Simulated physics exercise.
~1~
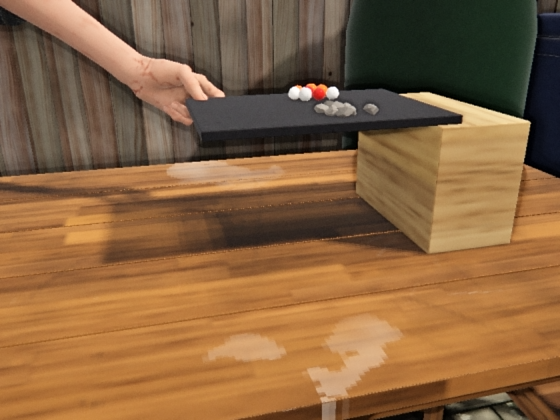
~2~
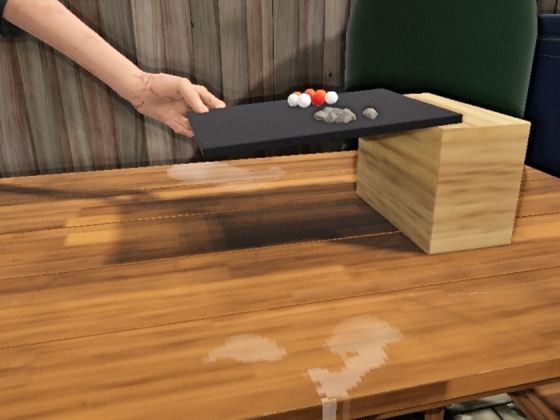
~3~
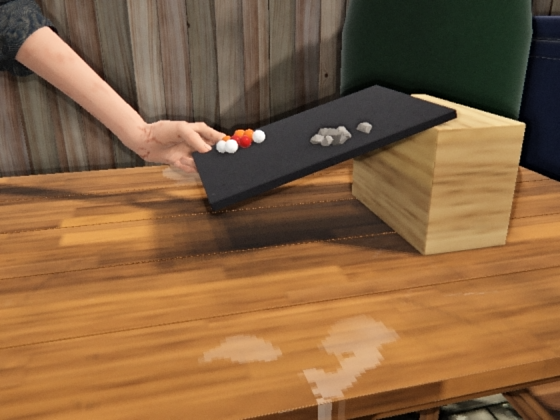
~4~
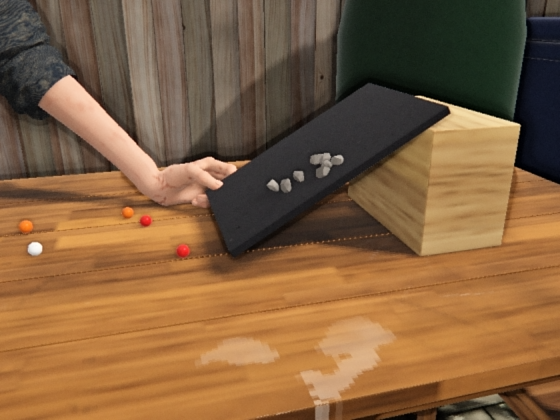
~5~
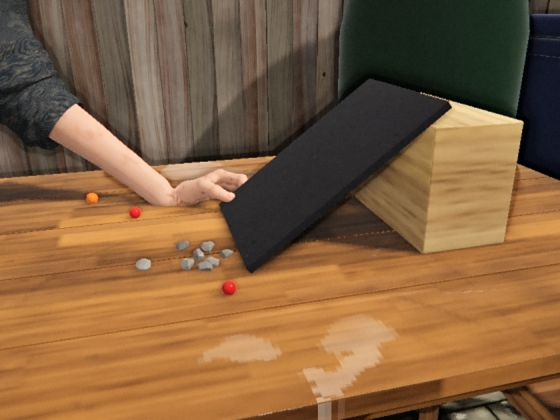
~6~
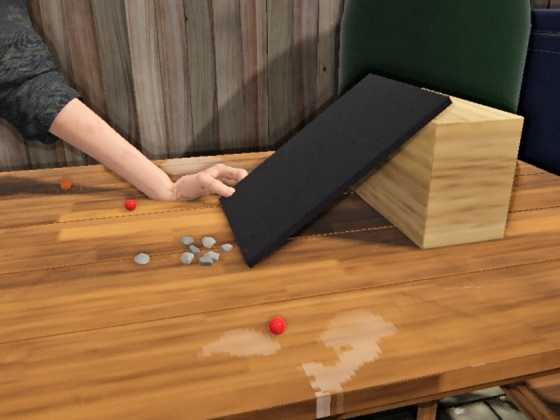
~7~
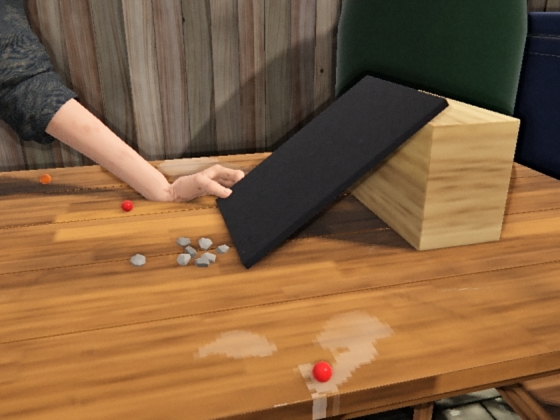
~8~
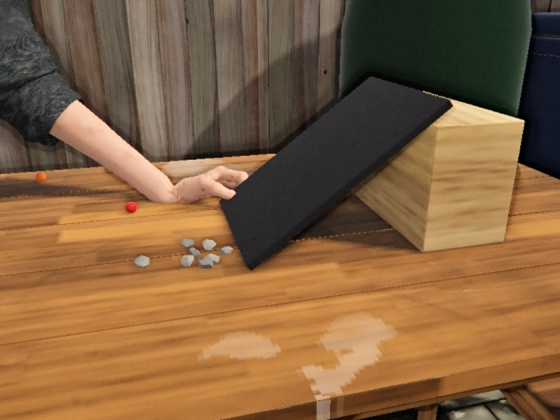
A hand holds the left end of a black board whose right end rests on a pale wooden block, above a brown plank table seen from slightly above by a gently swaying camera. Small red, orange and white balls sit toward the back of the board, with grey pebbles nearer the front. As the hand lowers its end, the balls roll left and off onto the table while the pebbles lag behind. The board steepens, and the pebbles slide down, settling in a loose cluster near its foot. The balls scatter farther, most leaving the table, one red ball rolling toward the viewer and out of sight, while a red and an orange one remain at left.
